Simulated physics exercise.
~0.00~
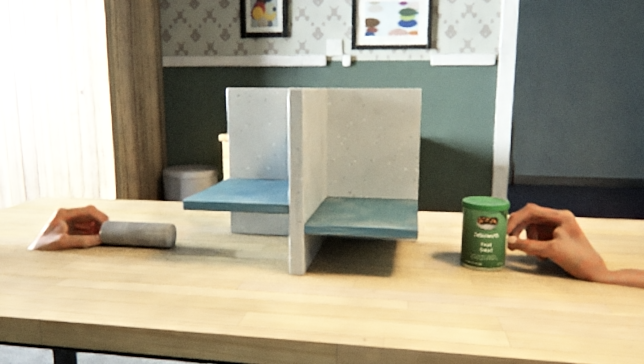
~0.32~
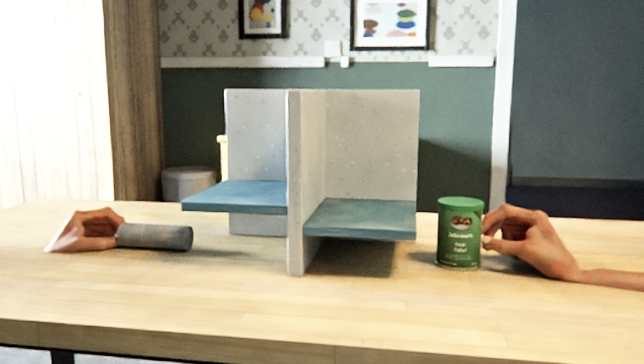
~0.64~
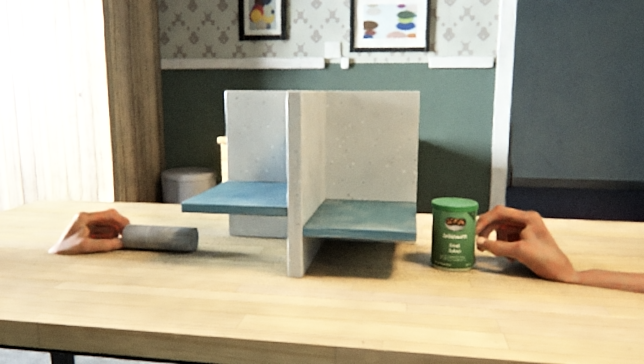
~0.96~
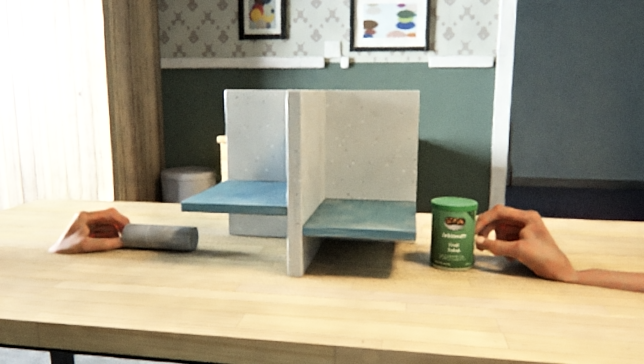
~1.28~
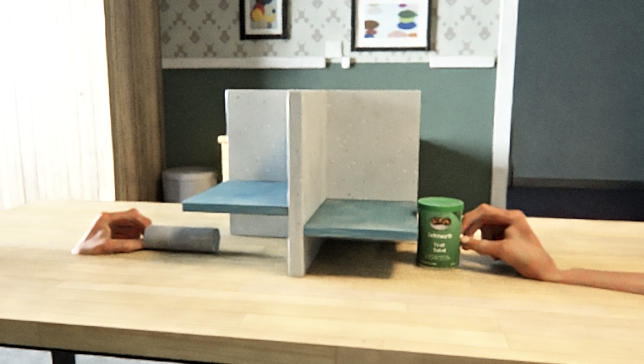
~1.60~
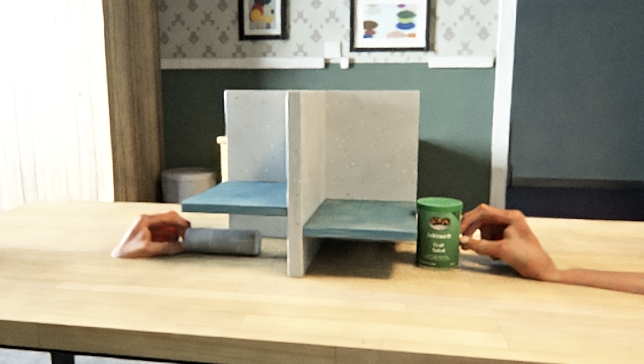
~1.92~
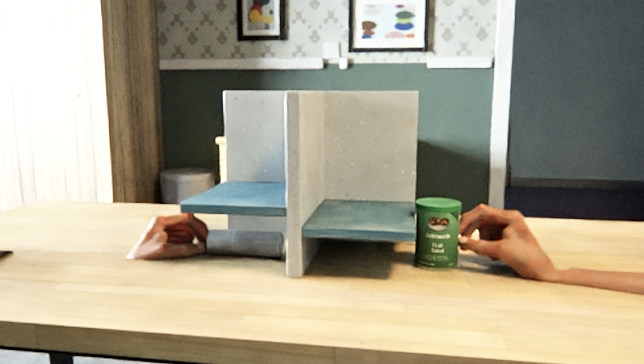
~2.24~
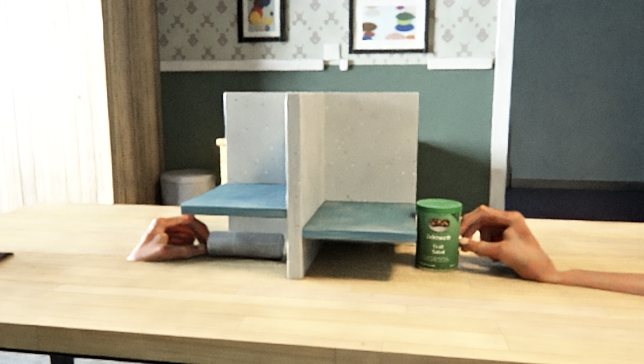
The clip opens on a wooden table with a grey stand holding two blue shelves, the left one slightly higher, while one hand holds a grey cylinder on its side at left and another holds an upright green tin at right. Both hands slide their objects inward toward the stand, then pause briefly. The tin moves left again until it reaches the edge of the lower shelf and stops there, too tall to pass. Meanwhile the left hand keeps pushing the cylinder right, under the higher shelf. It ends with the cylinder resting beneath its shelf and the tin still outside, both hands in place.
